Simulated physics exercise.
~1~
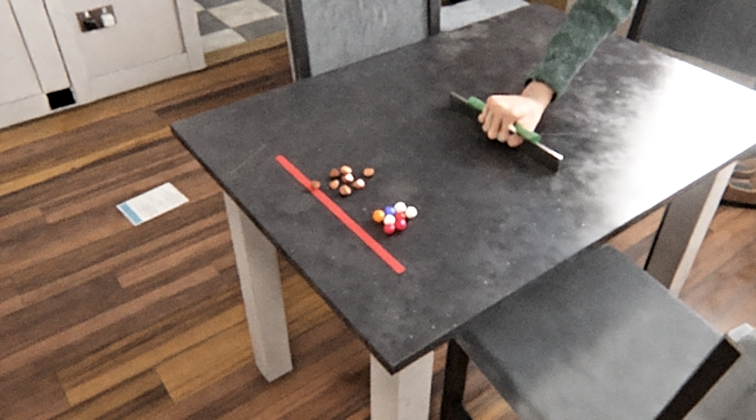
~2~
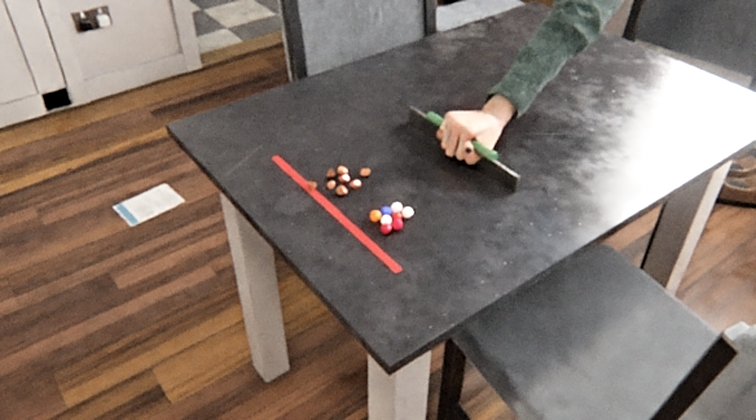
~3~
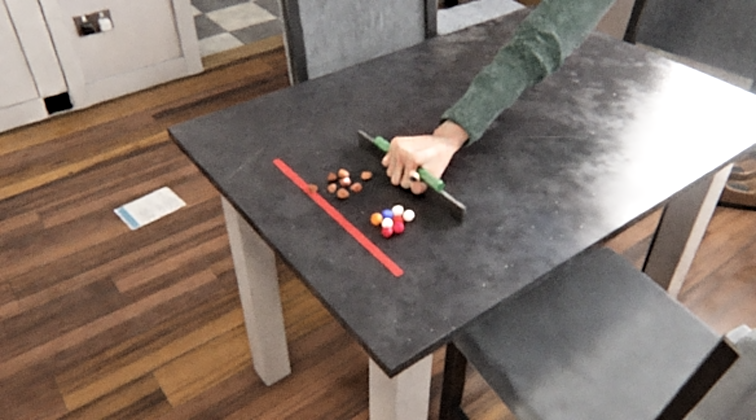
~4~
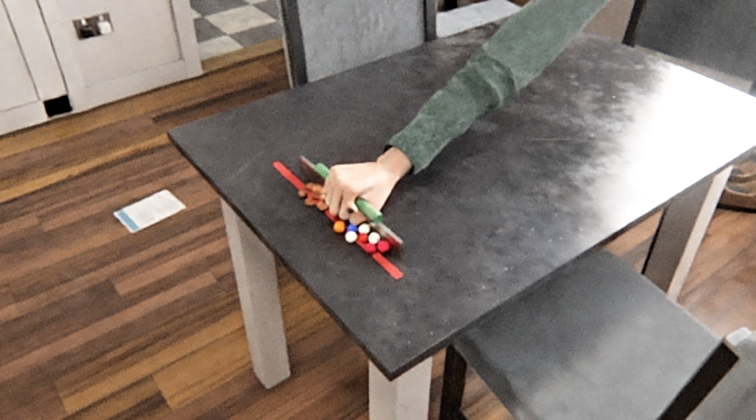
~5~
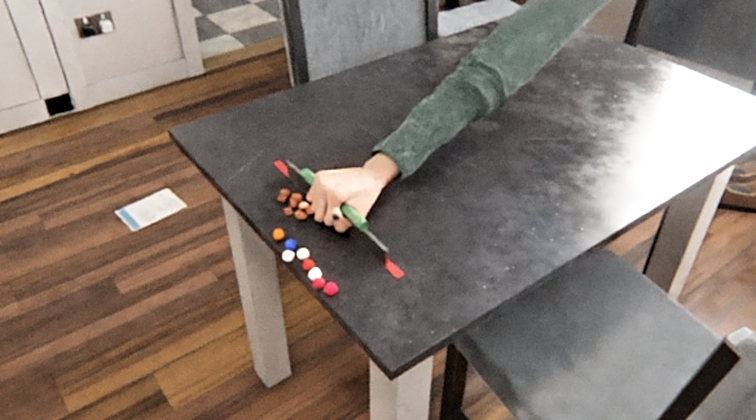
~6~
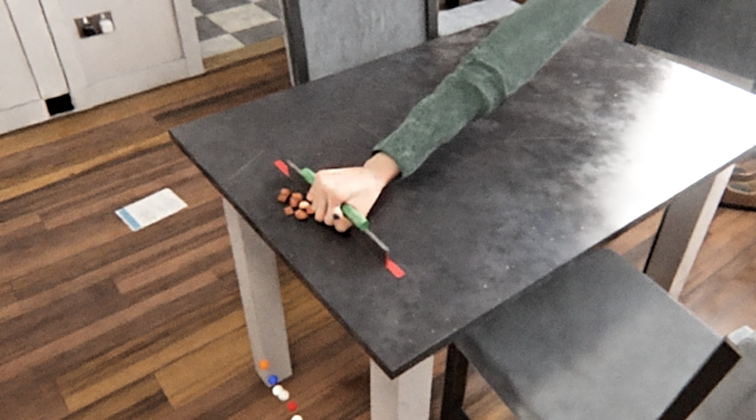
On a dark table, a hand scrapes two small piles leftward; colorful balls fall, brown pieces stay.
